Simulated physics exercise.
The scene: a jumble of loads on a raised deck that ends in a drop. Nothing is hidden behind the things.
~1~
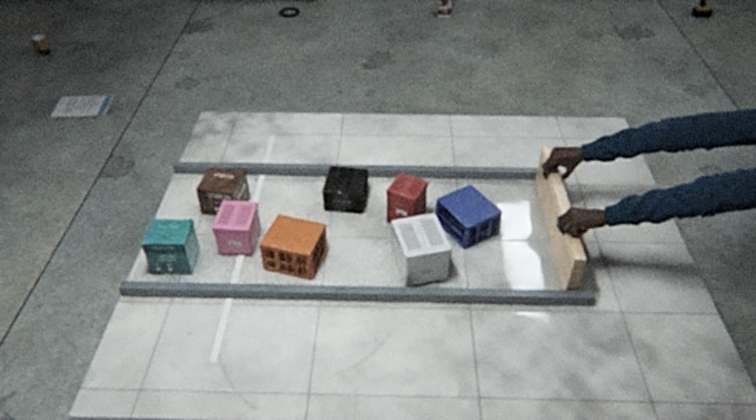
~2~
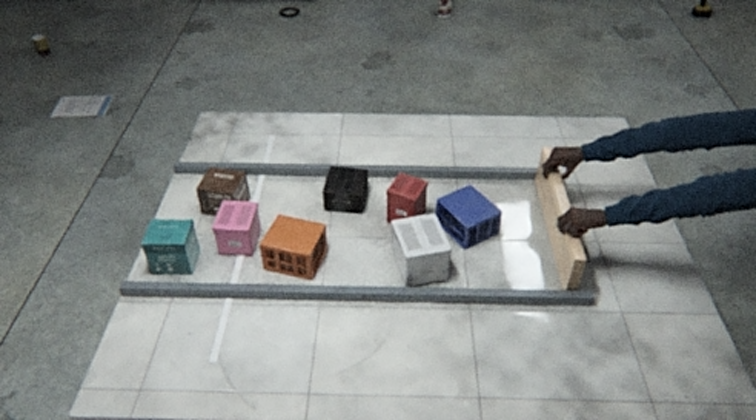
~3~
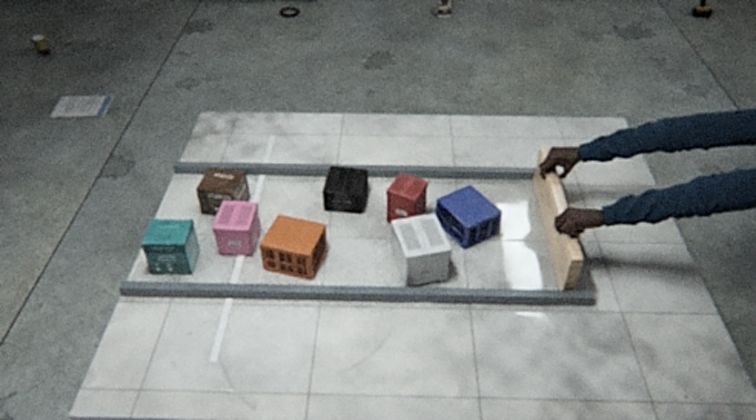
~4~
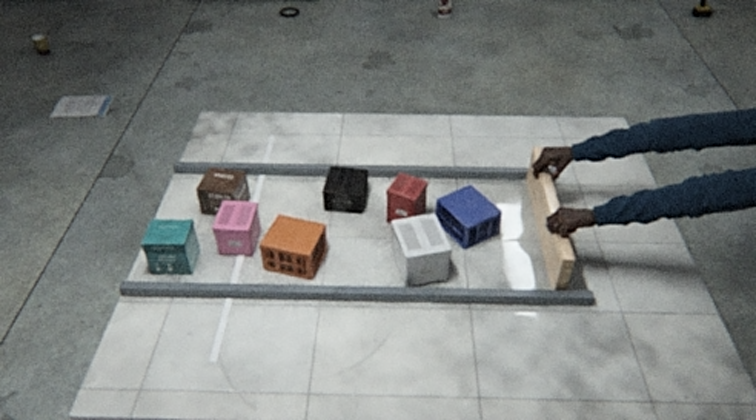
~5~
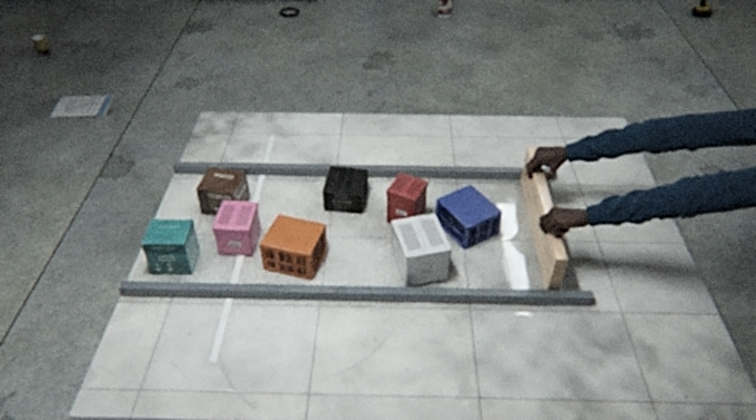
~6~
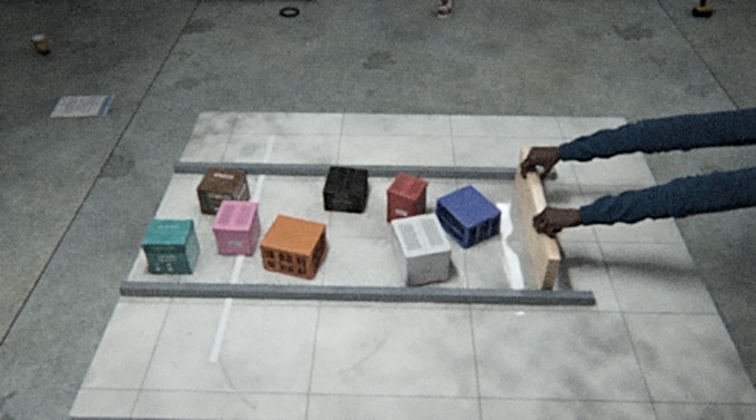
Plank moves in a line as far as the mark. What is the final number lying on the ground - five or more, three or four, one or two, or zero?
It ends at one or two.
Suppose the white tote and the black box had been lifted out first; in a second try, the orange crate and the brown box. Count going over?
First 0, then 0.
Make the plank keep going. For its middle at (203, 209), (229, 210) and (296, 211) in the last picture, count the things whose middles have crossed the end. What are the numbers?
Over the end: 5, 3, 0.
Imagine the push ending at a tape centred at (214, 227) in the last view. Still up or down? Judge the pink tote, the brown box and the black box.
The pink tote falls; the brown box goes over; the black box is kept.
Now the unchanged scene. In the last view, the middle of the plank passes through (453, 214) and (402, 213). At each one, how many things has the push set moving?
First 2, after that 4.
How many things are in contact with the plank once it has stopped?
That comes to 3.
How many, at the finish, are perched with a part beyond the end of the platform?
I make it 2.
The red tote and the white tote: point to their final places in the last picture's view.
Listed as asked: First (191, 199), and then (215, 244).
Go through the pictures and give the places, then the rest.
In the first frame, turquoise box (172, 247); brown box (224, 193); pink tote (238, 229); plank (558, 216); tape (248, 227).
In the second frame, brown box (224, 193); blue crate (468, 216).
In the third frame, pink tote (238, 229); orange crate (295, 247).
In the fourth frame, turquoise box (172, 247); white tote (420, 251).
In the fifth frame, brown box (224, 193); plank (541, 215).
In the sixth frame, turquoise box (172, 247); brown box (224, 193); pink tote (238, 229); plank (535, 215); tape (248, 227).
Soon after, none off yet; turquoise box at rest near (172, 247); brown box at rest near (224, 193); pink tote at rest near (238, 229).
In the end, the number that fall off is one or two; gone, turquoise box.
